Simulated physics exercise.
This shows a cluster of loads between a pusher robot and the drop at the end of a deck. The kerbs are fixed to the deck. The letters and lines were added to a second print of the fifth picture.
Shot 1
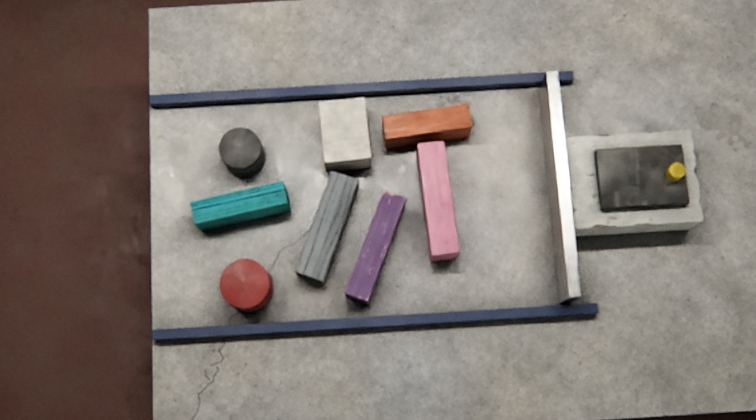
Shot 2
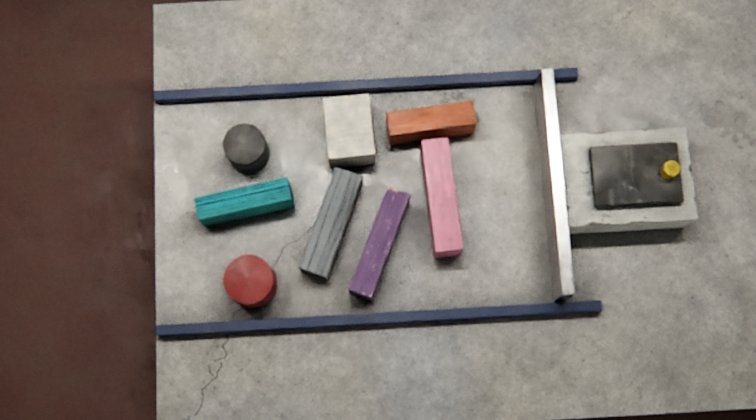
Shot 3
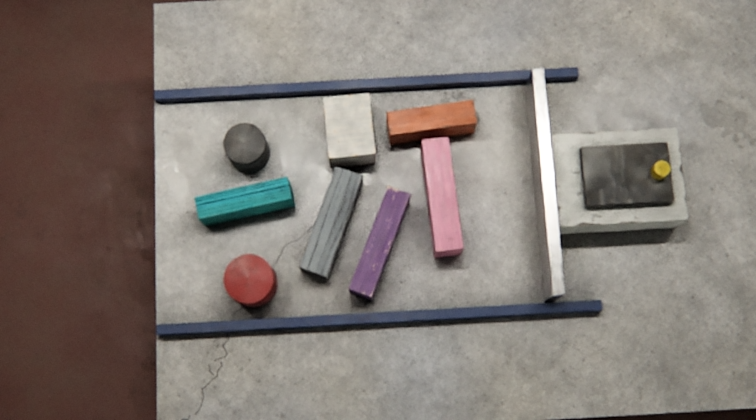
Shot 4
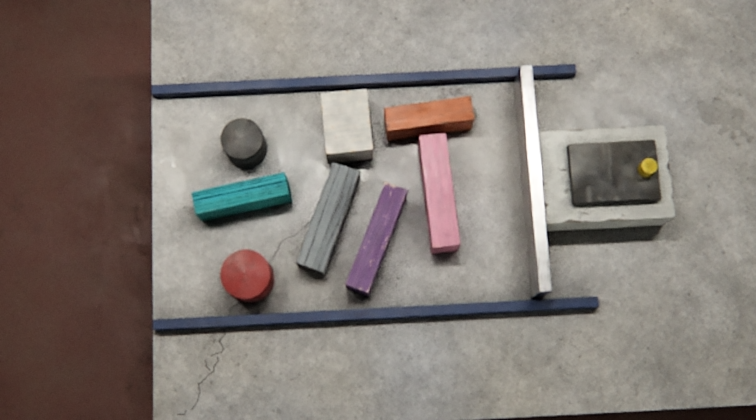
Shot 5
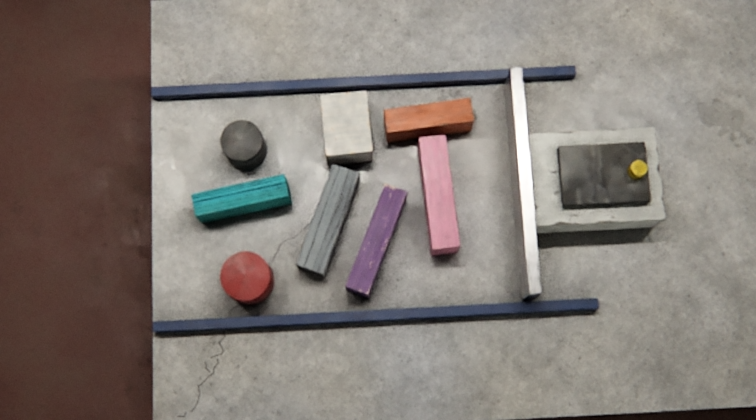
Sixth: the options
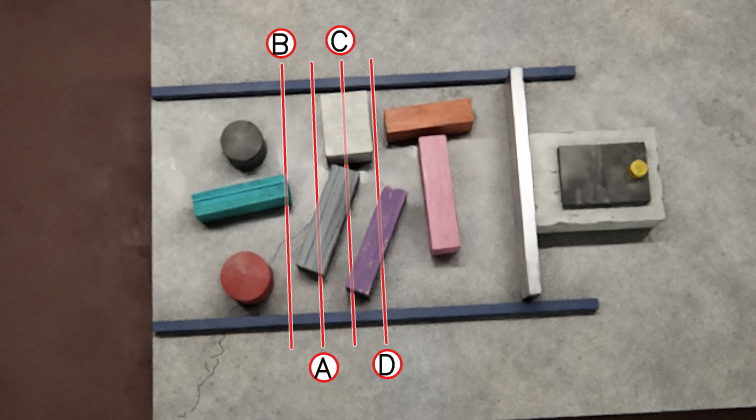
Pale block topped with a black panel and yellow knob slides slowly left behind an upright bar, while the scattered coloured pieces stay still.
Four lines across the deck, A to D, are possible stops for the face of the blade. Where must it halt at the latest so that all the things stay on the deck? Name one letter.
Nothing falls up to A.
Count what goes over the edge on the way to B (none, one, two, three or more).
One.
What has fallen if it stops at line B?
The black canister goes over.
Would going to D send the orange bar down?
No.
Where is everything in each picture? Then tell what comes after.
The first frame shows black canister (242, 153); pink bar (437, 202); grey stick (327, 228).
The second frame shows robot (629, 175); orange bar (430, 123).
The third frame shows robot (620, 175); purple bar (380, 244).
The fourth frame shows robot (607, 172); red canister (248, 277).
The fifth frame shows robot (597, 174); pink bar (438, 196); grey stick (328, 221); orange bar (428, 120).
On the marked copy, A at (317, 200); B at (287, 202); C at (348, 199); D at (379, 197).
With A. Early on, robot (522, 178); orange bar (394, 120); white crate (328, 128).
Further on, robot (448, 182); black canister (215, 147); white crate (257, 130).
At the end, robot (391, 185); black canister (160, 149); turquoise stick (189, 198); nothing has fallen.
As for the rest, B drops the black canister; C is safe but short; D is safe but short.
